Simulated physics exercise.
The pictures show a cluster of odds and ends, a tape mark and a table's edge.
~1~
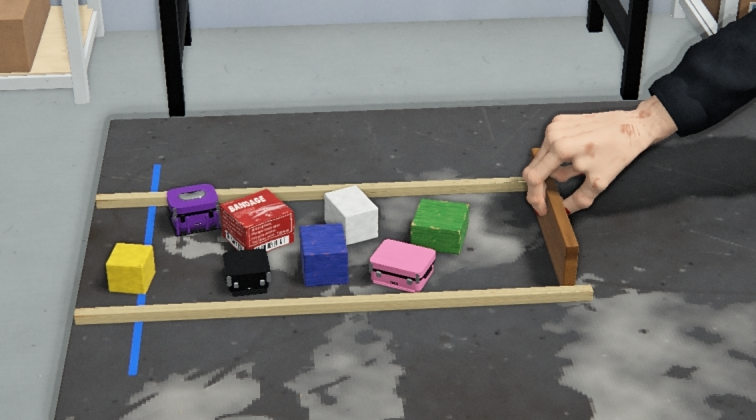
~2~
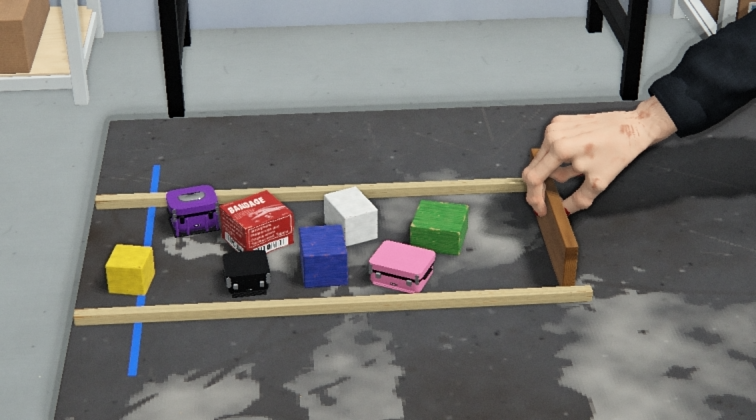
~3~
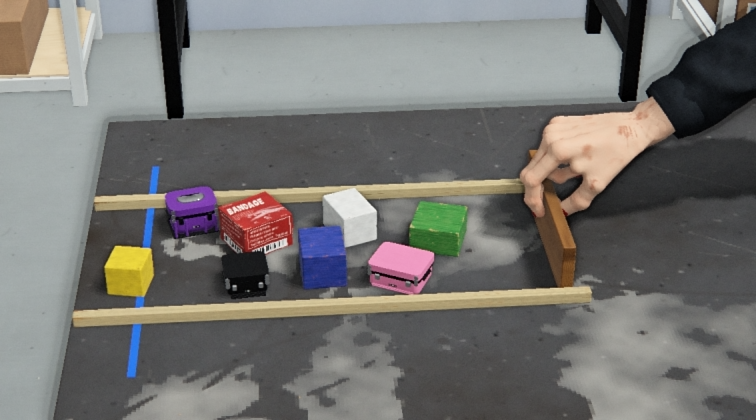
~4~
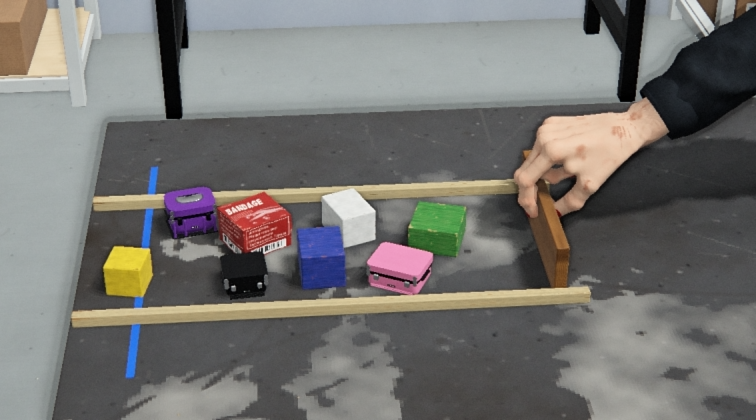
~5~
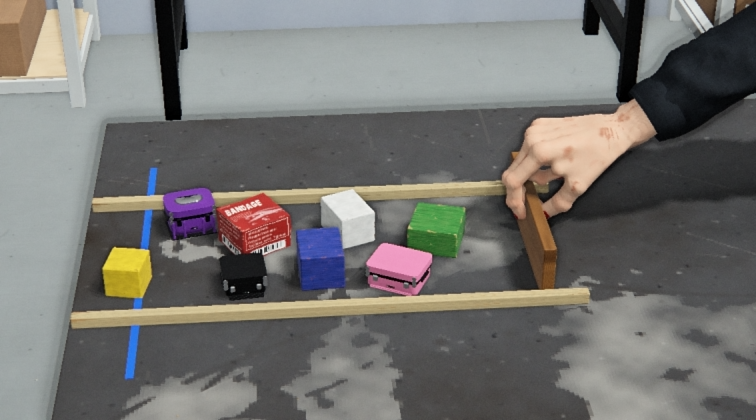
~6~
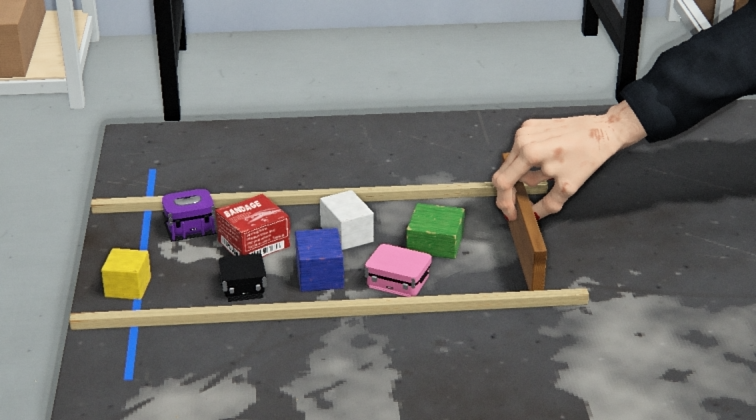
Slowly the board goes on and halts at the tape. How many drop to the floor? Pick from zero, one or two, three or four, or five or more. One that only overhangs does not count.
The number that fall off is five or more.
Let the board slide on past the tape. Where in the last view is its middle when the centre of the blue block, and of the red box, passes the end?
For the blue block at (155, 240), for the red box at (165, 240).
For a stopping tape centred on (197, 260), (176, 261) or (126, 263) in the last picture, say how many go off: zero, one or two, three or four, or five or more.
One after another: One to two; 1 or 2; at least five.
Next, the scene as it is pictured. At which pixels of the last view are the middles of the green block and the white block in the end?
The green block at (116, 249), the white block at (121, 212).
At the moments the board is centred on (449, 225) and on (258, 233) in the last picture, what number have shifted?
By then 1, and 8.
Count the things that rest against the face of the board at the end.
It touches 3.
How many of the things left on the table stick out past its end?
0 of them.
Soon after, none off yet; yellow block at rest near (127, 274); purple case at rest near (189, 215); black case at rest near (243, 278).
Then, none off yet; yellow block moved a little near (106, 276); purple case at rest near (186, 213); black case moved well along near (147, 280).
By the end, the number that fall off is five or more; fallen, blue block, red box, black case, purple case and yellow block.
